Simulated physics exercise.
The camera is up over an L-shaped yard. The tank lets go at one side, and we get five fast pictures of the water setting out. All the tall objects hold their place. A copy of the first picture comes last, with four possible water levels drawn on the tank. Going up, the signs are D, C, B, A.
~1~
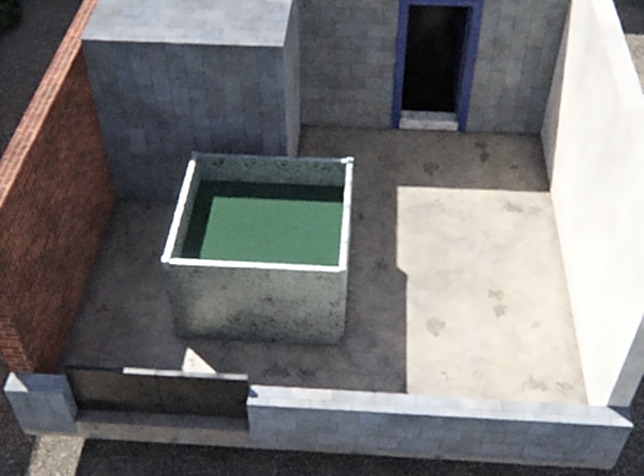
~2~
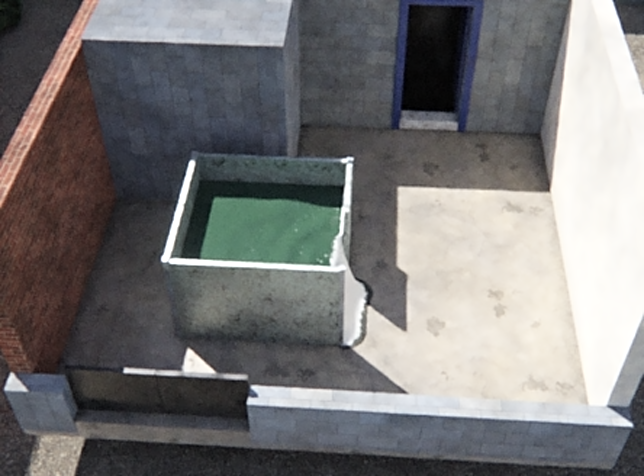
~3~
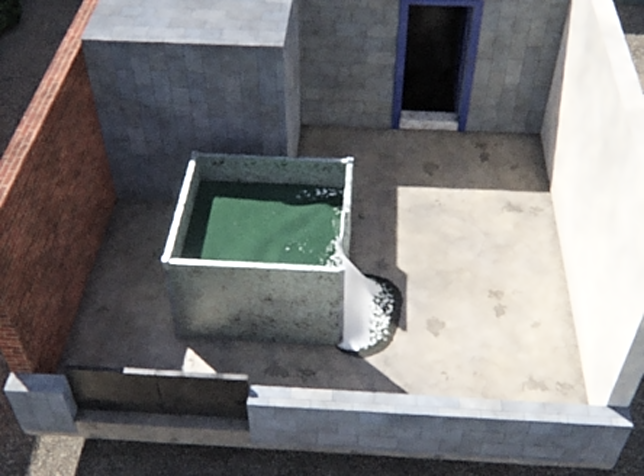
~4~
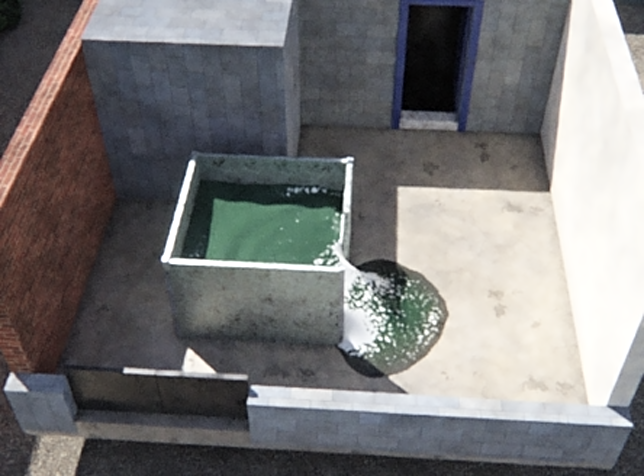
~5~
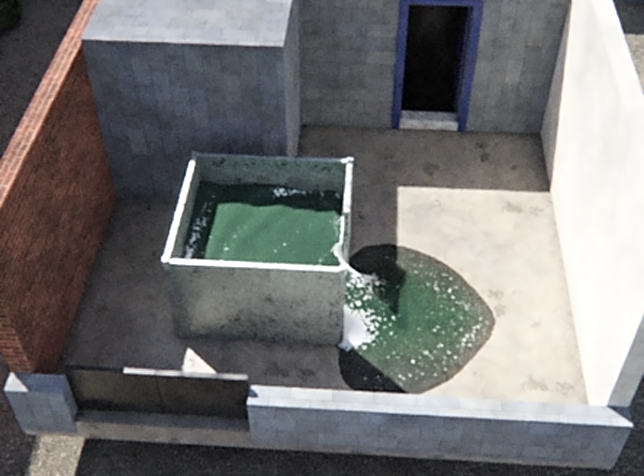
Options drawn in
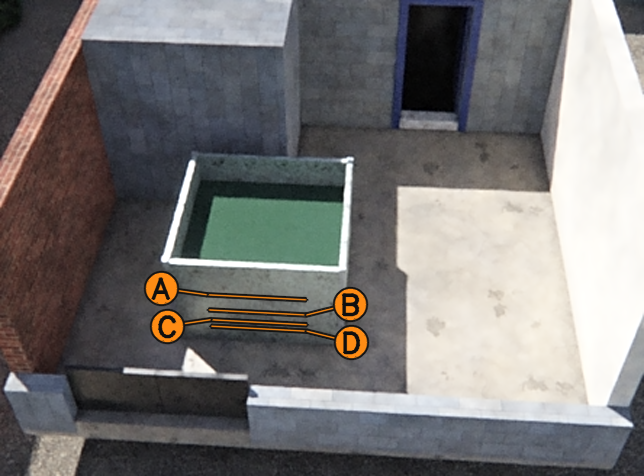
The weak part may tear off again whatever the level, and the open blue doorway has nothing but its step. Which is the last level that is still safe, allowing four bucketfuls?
The limit is A.
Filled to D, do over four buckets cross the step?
No.
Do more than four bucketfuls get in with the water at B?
No, that is safe.
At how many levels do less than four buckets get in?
All of them.
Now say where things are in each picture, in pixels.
Water in the tank at rest, its middle at (265, 232); foot of the blue doorway at (428, 129); shut gate at (158, 378), in the first picture.
Front seen at (357, 290), 1 % of the ground wet, in the second picture.
Front seen at (390, 287), 3 % of the ground wet, in the third picture.
Front seen at (437, 300), 7 % of the ground wet, in the fourth picture.
Front seen at (487, 325), 13 % of the ground wet, in the fifth picture.
On the marked copy, A at (256, 297); B at (257, 312); C at (258, 322); D at (258, 328); from the bottom up D, C, B, A.
For mark A, a bucket or two gets in.
For mark B, nothing gets over.
For mark C, nothing gets over.
For mark D, nothing gets over.
